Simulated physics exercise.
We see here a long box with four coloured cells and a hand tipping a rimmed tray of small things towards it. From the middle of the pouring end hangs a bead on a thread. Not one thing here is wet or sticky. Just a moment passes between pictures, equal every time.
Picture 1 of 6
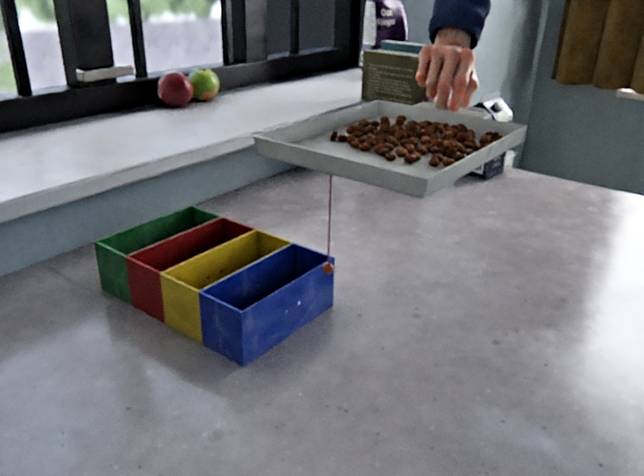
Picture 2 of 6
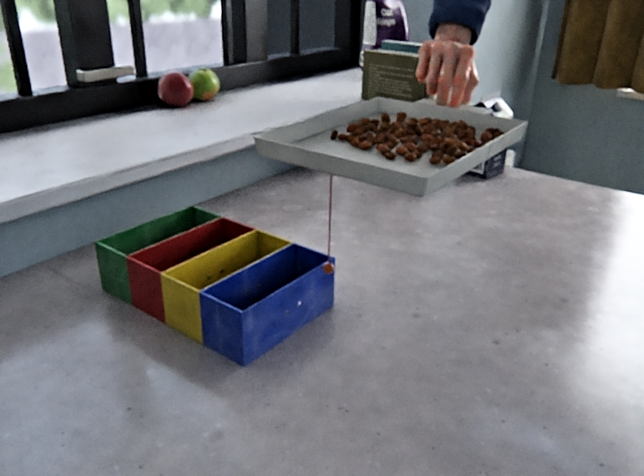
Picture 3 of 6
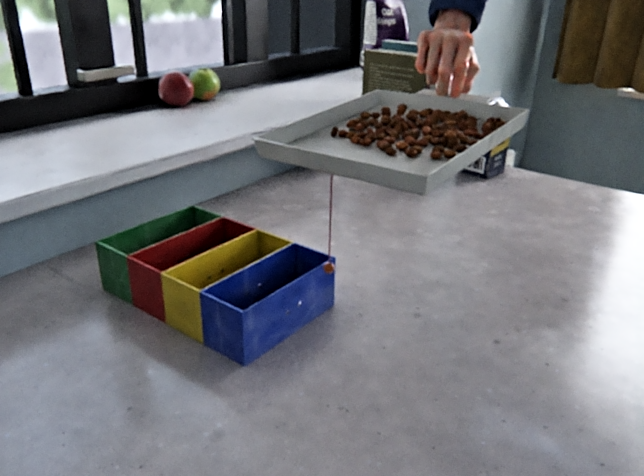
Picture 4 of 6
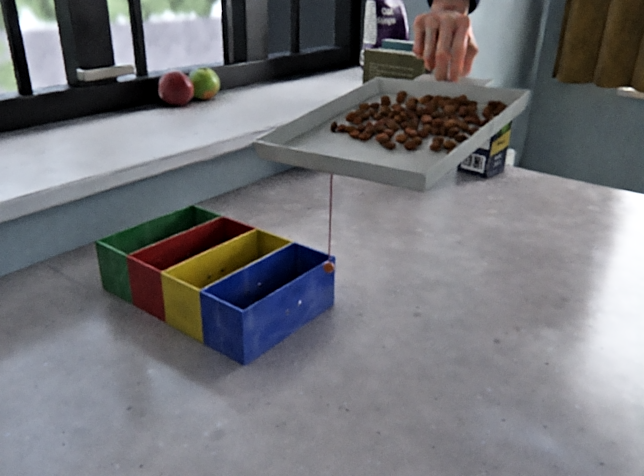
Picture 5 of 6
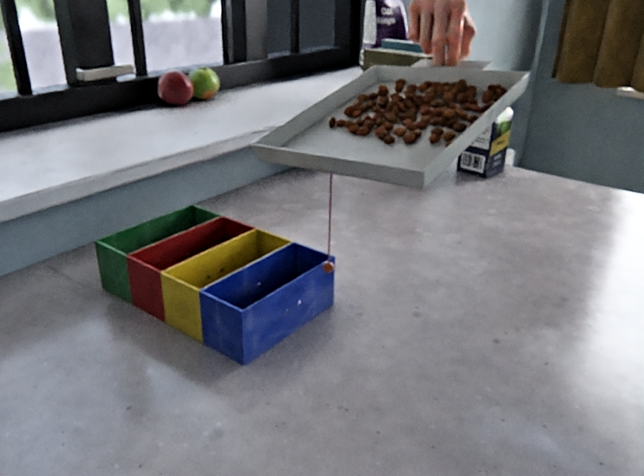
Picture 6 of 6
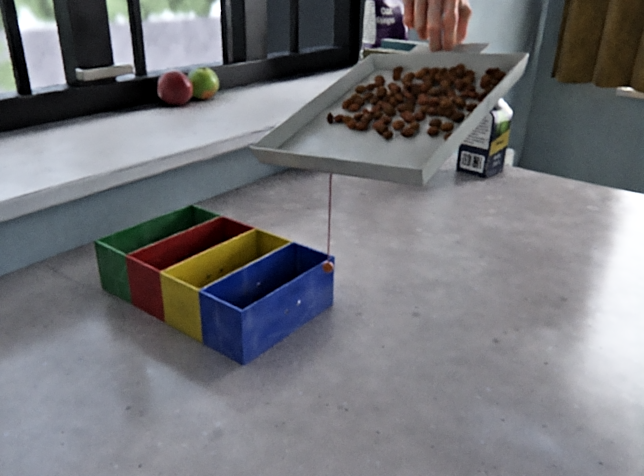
A hand slowly tilts a tray of brown bits, lowering its near left corner.
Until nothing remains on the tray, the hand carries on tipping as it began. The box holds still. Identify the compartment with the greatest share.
Greatest share: Blue.
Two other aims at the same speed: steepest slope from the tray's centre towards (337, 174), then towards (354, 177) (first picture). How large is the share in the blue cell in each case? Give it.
About 20 % and 10 %.
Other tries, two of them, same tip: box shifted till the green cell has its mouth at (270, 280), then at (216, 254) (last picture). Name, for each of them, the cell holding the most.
For the first spot the answer is the green one, and for the second spot it is the cell in red.
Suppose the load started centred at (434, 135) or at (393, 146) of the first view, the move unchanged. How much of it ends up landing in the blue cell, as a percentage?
First 50 %, then 50 %.
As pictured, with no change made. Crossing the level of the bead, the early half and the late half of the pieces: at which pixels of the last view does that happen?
I'd say around (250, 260) at first, then around (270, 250).
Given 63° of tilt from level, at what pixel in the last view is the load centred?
Somewhere about pixel (293, 153).
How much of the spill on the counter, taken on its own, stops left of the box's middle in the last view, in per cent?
About 20 per cent.
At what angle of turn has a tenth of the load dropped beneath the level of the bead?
Somewhere near 70 degrees, I'd say.
Shortly afterwards, tray tipped steeply; the bulk on the tray; a little falling or outside the box.
Next, tray tipped past a quarter turn; near a third on the tray; near a quarter in the blue cell; near a quarter in the yellow cell; near a quarter falling or outside the box.
Some moments later, tray tipped past a quarter turn; near half in the blue cell; near a third in the yellow cell; near a quarter falling or outside the box.
In the end, tray tipped past a quarter turn; near half in the blue cell; near a third in the yellow cell; none at all in the red cell; none at all in the green cell; near a quarter outside the box.
